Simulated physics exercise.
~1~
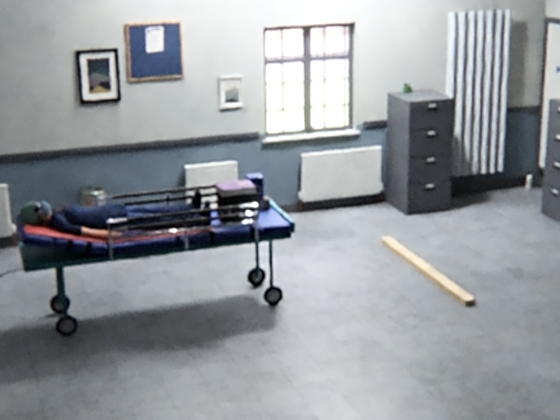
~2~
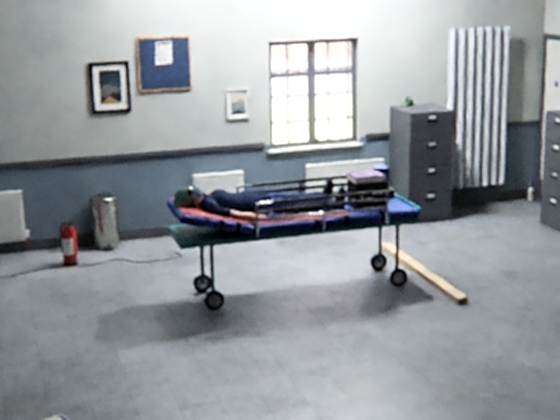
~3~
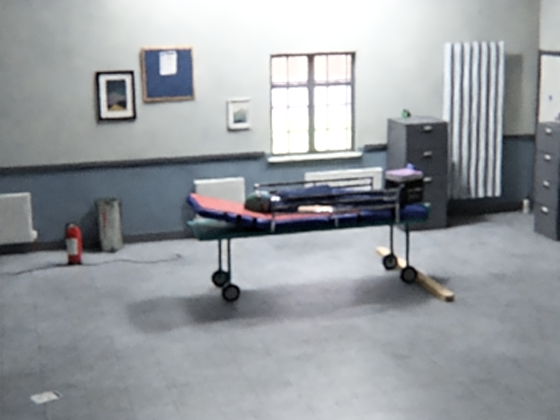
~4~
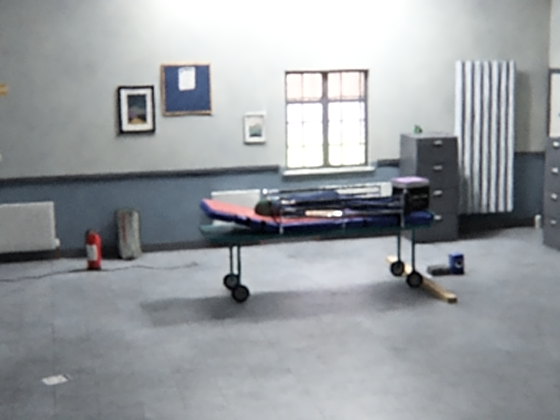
A wheeled gurney carrying a dark-clothed figure lying feet first rolls to the right across a grey floor, toward a wooden sill lying in its way. Small items, including a purple folder and a black holdall, ride at the foot end. At the sill the gurney stops, and the body and the items shift toward the foot end, leaving the red head section bare while the blue pump leans. The pump and a grey box then drop off to the floor beyond the sill. The figure, folder and holdall end up still aboard.
